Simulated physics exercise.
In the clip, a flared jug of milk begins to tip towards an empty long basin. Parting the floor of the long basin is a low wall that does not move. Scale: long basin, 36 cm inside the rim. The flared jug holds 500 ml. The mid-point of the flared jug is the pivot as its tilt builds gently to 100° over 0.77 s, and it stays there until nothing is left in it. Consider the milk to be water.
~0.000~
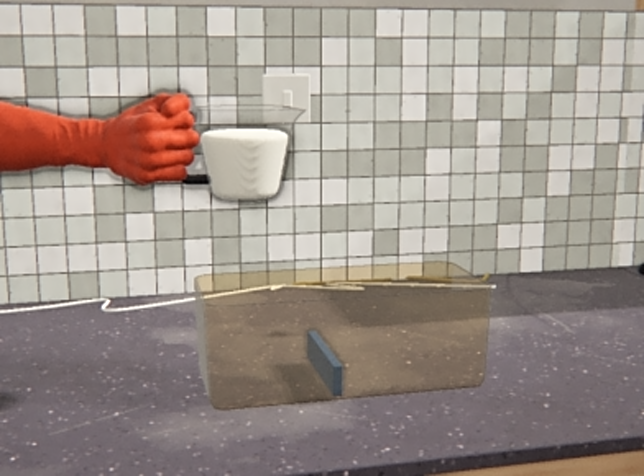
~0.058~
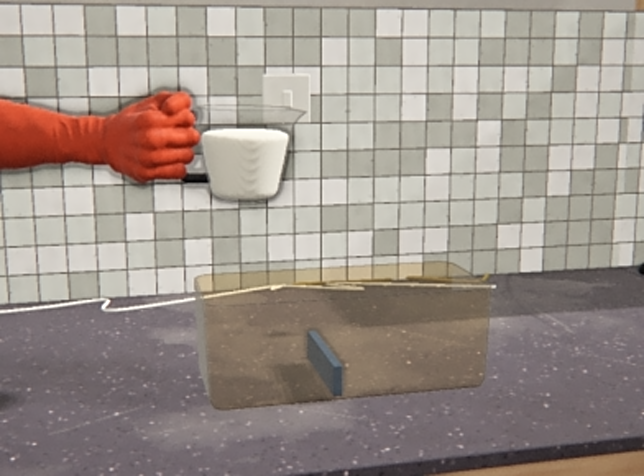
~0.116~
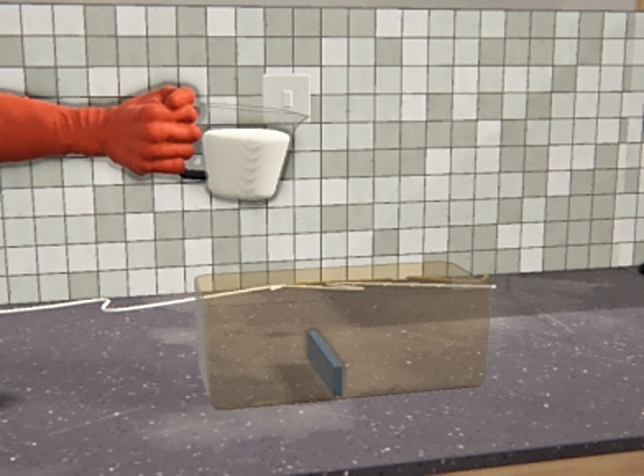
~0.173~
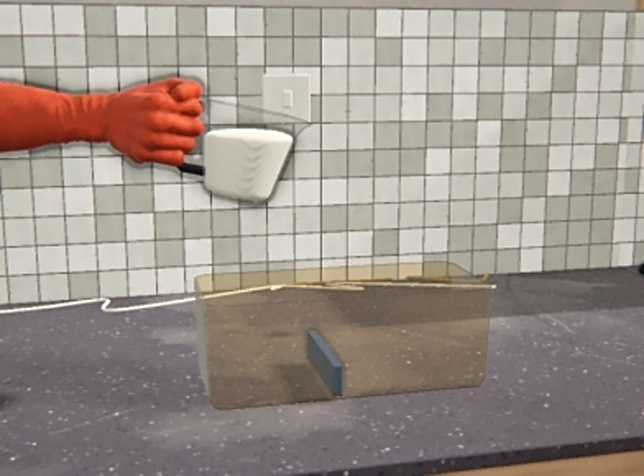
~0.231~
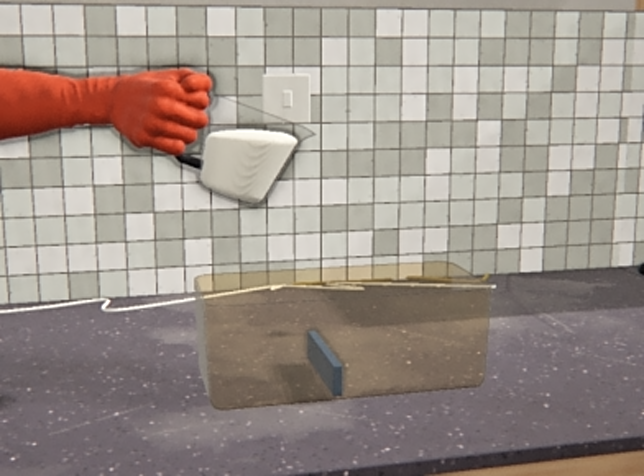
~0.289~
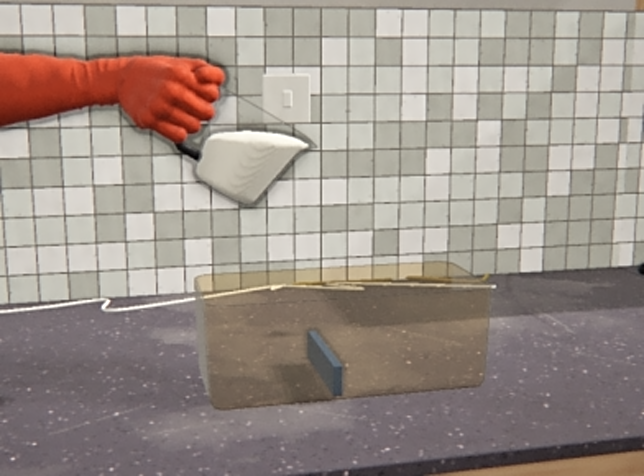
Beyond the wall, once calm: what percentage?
90 out of 100.
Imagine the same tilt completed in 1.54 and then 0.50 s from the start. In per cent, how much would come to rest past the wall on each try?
The first try gives 90 percent and the second 90 percent.
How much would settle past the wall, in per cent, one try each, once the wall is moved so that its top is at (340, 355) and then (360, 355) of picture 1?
80 then 30 %.
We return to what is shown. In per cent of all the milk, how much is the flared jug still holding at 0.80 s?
Around 9 in a hundred is still there.
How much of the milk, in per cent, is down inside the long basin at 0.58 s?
About 12%.
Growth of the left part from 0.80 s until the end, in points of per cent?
Difference: Approx. 4 %.
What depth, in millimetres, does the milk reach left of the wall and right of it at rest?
I'd say close to 2 mm on the left, close to 16 mm on the right.
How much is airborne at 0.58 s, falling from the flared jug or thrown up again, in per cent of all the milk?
Close to 32 in a hundred.
After 0.58 s the tilt is 86° and 55 per cent is still to pour, 0 is left of the wall and 13 right of it.
After 0.80 s the tilt is 100° and 9 per cent is still to pour, 3 is left of the wall and 73 right of it.
After 1.02 s the tilt is 100° and 0 per cent is still to pour, 6 is left of the wall and 90 right of it.
After 1.27 s the tilt is 100° and 0 per cent is still to pour, 7 is left of the wall and 91 right of it.
In the end 7 per cent lies left of the wall, 90 right of it and 2 outside.
